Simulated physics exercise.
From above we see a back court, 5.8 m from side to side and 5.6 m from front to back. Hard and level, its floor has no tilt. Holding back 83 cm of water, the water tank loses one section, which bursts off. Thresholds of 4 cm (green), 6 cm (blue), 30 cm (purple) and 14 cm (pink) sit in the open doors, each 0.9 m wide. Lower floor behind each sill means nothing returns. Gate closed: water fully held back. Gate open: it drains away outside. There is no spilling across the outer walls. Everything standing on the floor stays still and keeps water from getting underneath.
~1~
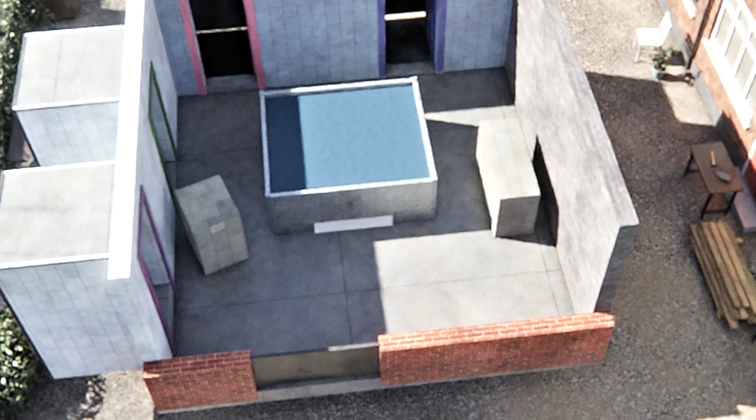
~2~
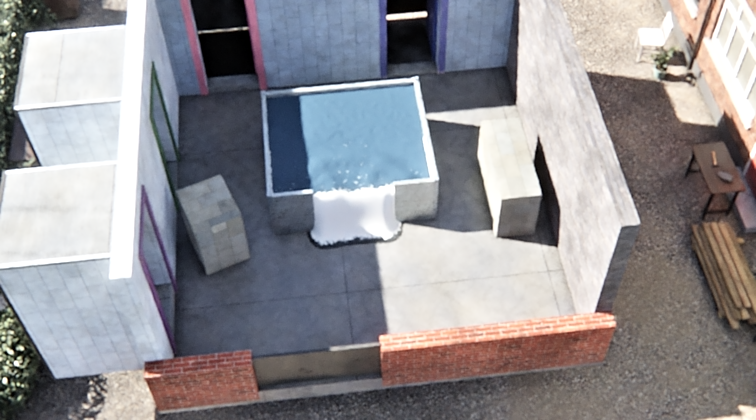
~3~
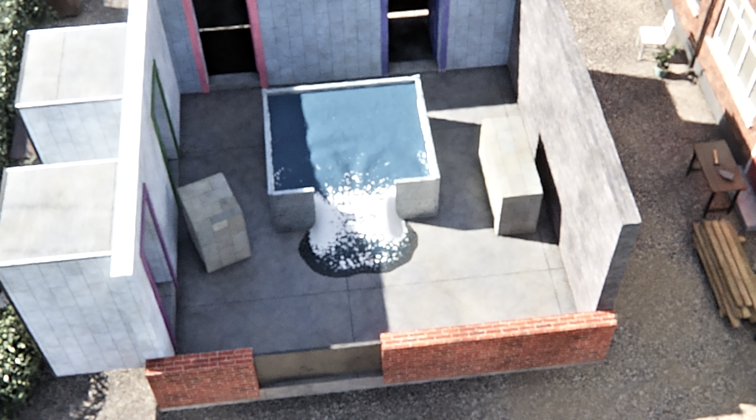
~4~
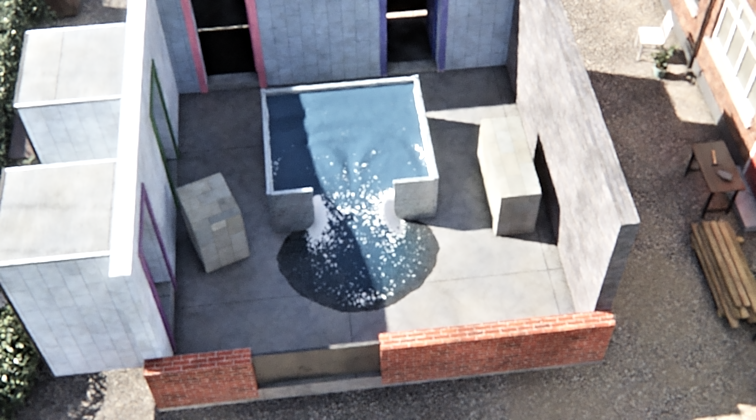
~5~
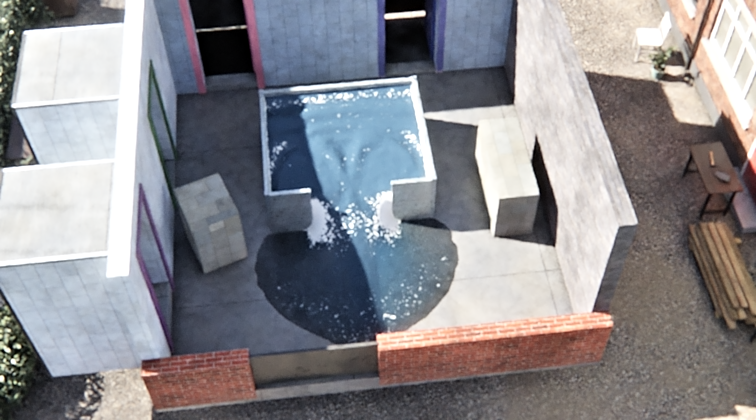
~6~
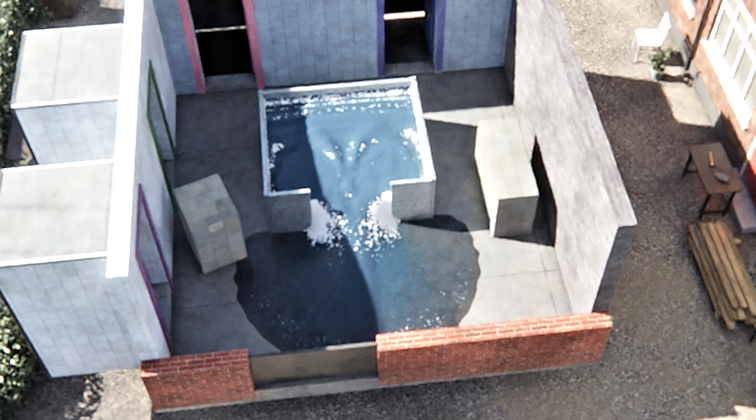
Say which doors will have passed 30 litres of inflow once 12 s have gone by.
My guess is the green door lets through more than the limit, my guess is the blue door lets through more than the limit, my guess is the purple door lets through less than the limit, my guess is the pink door lets through less than the limit.
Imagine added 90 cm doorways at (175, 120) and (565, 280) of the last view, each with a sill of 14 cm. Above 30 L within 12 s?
Door 1: Lower; door 2: Higher.
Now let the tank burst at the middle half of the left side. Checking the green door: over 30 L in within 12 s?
Measured against that limit, the green door goes beyond it.
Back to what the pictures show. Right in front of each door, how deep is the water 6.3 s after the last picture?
Door by door, in cm: Green reads 3, blue reads 10, purple reads 21, pink reads 9.
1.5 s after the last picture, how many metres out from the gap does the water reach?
Some 3.8 metres from the gap.
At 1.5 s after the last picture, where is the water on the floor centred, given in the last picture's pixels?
Around (350, 236).
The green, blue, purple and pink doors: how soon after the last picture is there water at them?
Doors: Green 2.0 s / blue 3.4 s / purple 0.7 s / pink 3.0 s.
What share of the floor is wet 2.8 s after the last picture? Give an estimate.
Covered: Roughly 70 %.
Then, 0.7 s after the last picture water covers 40 % of the floor and is deepest (49 cm) near (351, 229); green door not reached, blue door not reached, purple door not reached, pink door not reached.
Then, 1.5 s after the last picture water covers 40 % of the floor and is deepest (50 cm) near (184, 382); green door not reached, blue door not reached, purple door 23 cm at the sill, 0 L in, pink door not reached.
Then, 2.8 s after the last picture water covers 70 % of the floor and is deepest (48 cm) near (174, 265); green door 5 cm at the sill, 0 L in, blue door not reached, purple door 26 cm at the sill, 5 L in, pink door not reached.
Then, 6.3 s after the last picture water covers 95 % of the floor and is deepest (31 cm) near (570, 341); green door 3 cm at the sill, 1 L in, blue door 10 cm at the sill, 4 L in, purple door 21 cm at the sill, 6 L in, pink door 9 cm at the sill, 0 L in.
Then, 11.3 s after the last picture water covers 100 % of the floor and is deepest (18 cm) near (171, 384); green door 11 cm at the sill, 52 L in, blue door 14 cm at the sill, 97 L in, purple door 17 cm at the sill, 6 L in, pink door 11 cm at the sill, 0 L in.
